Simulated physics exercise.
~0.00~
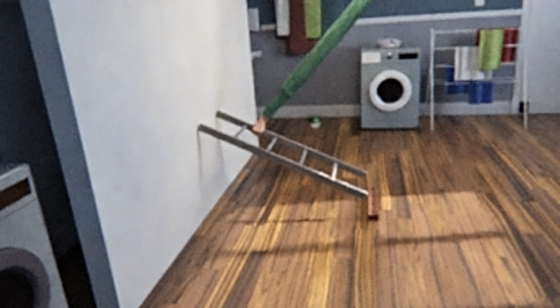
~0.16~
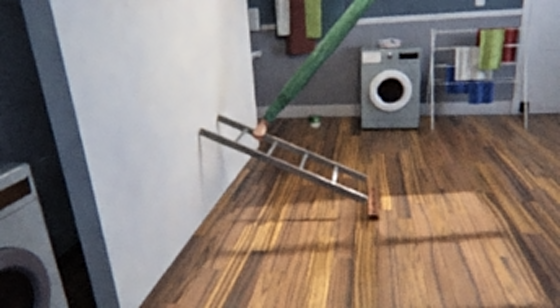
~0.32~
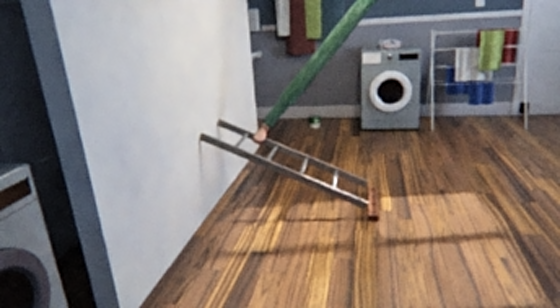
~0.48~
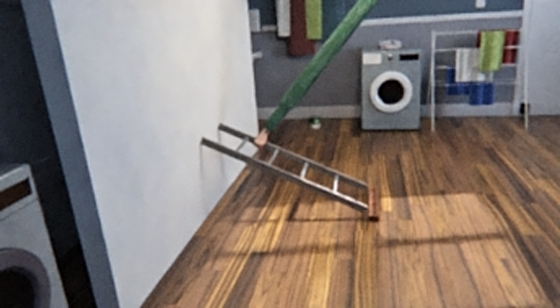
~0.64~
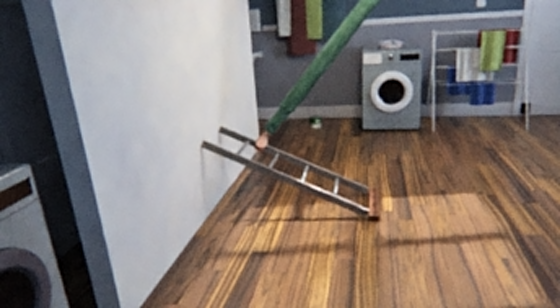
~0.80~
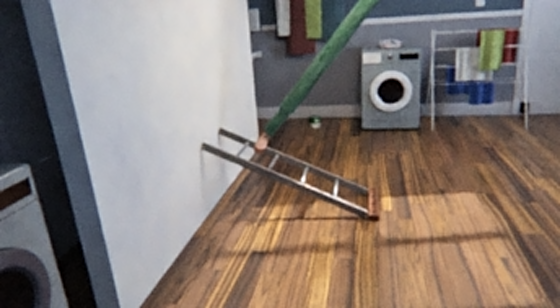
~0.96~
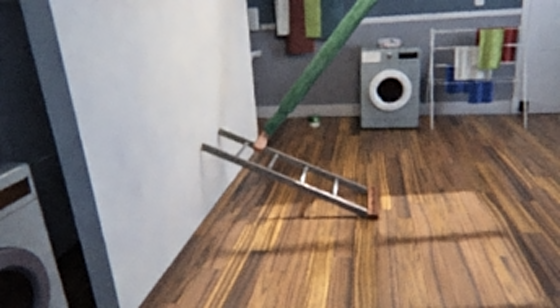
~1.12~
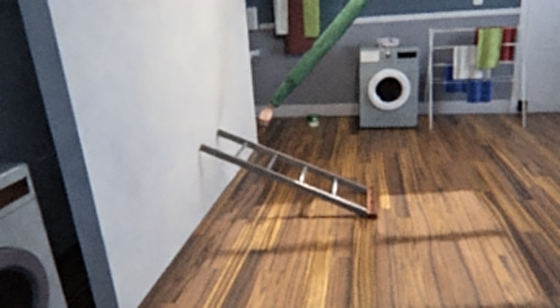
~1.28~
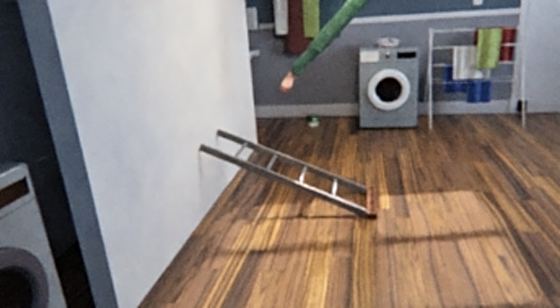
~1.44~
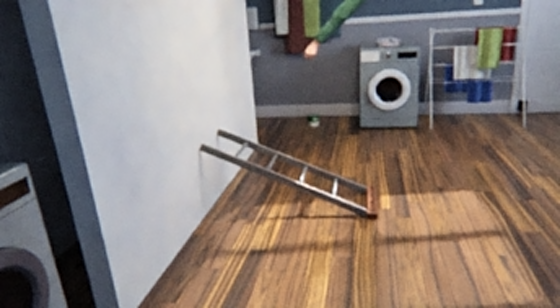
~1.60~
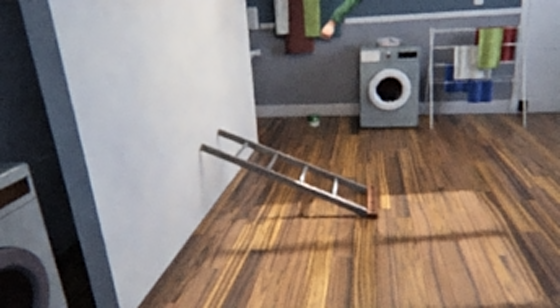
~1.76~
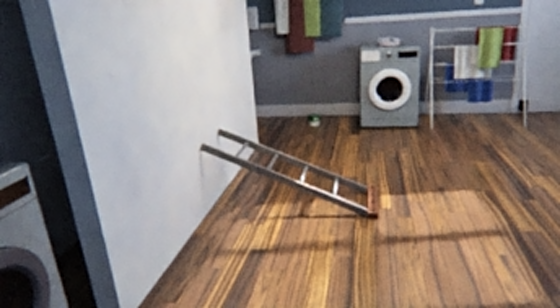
A hand in a long green sleeve reaches down from the top and holds the upper part of a grey ladder in a room with a wooden floor, seen from slightly above. The ladder leans at a low slant against a white wall on the left, its foot against a small reddish-brown batten on the floor. White washing machines stand at the lower left and at the back, near a rack of coloured towels. The hand steadies the ladder, then lets go and draws back up out of view. The ladder stays leaning in place.
